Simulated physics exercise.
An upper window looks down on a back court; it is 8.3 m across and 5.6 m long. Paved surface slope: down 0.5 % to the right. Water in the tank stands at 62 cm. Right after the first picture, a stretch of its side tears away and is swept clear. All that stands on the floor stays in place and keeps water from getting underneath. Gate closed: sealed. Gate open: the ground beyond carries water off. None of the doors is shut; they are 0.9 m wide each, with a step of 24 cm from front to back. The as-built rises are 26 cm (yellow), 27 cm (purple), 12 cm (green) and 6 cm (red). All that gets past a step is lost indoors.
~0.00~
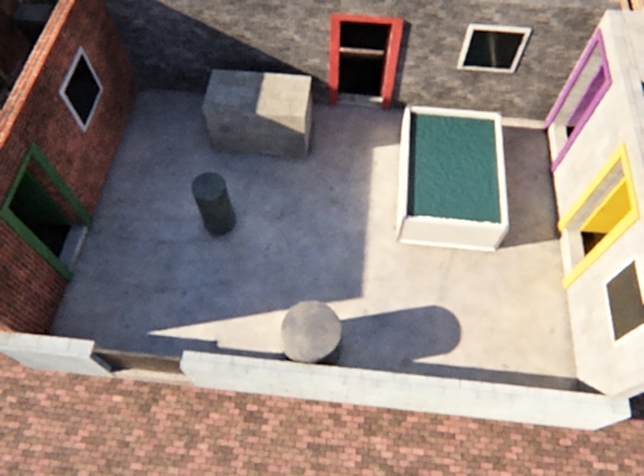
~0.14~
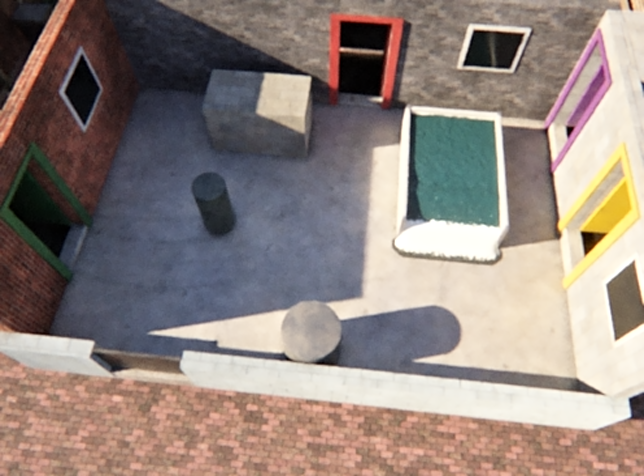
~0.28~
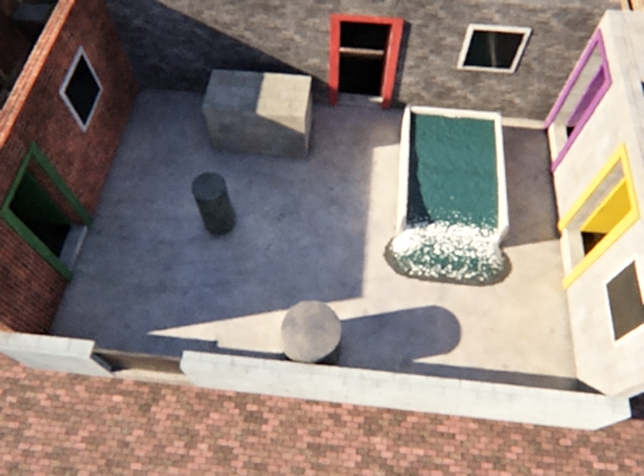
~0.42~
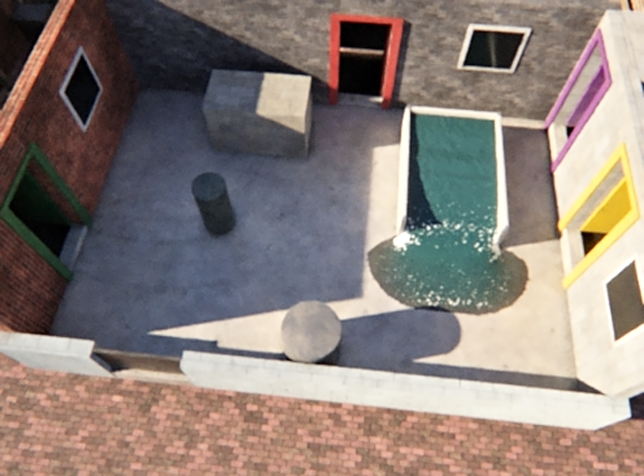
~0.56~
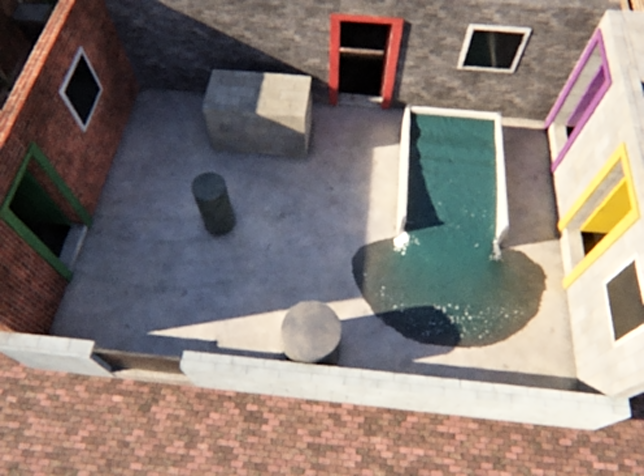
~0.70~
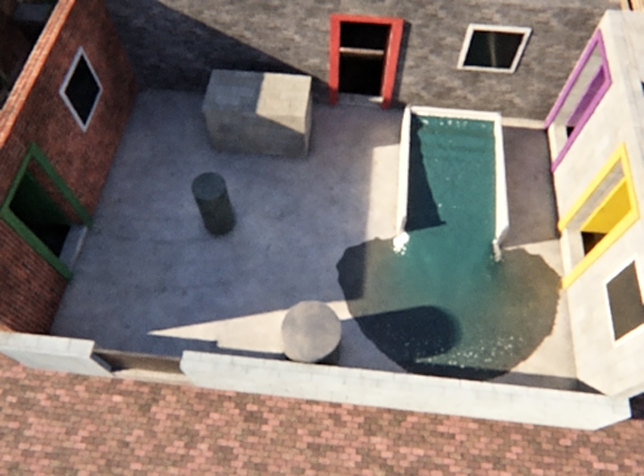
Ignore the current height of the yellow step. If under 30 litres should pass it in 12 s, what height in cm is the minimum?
The minimum is around 7 cm.
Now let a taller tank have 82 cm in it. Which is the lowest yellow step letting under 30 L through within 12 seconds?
9.5 cm.
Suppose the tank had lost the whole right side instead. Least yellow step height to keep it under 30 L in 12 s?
You'd want it roughly 27 centimetres tall.
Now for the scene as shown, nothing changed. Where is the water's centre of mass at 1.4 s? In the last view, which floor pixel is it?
(448, 241) or so.
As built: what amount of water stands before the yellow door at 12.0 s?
The depth there is around 6.5 cm.
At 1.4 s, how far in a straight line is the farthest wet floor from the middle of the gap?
The front sits around 3.2 m out.
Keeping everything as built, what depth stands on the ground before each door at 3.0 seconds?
Depths in cm - yellow: 6, purple: 0, green: 0, red: 0.
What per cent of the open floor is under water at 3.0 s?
Some 30 in a hundred.
After 1.4 s water covers 25 % of the floor, deepest (34 cm) near (448, 393); it has not reached the yellow door.
After 3.0 s water covers 30 % of the floor, deepest (32 cm) near (460, 394); 6 cm at the yellow door, 0 litres in over its 26 cm step.
After 12.0 s water covers 100 % of the floor, deepest (9 cm) near (550, 157); 7 cm at the yellow door, 0 litres in over its 26 cm step.
At the yellow door as built, the water arrived by 1.6 s and peaked near 11 cm at 4.0 s.
With a step of 6 cm, 46 litres would have come in within the 12 s; with 8 cm, 17 litres. So under 30 litres takes about 7 cm.
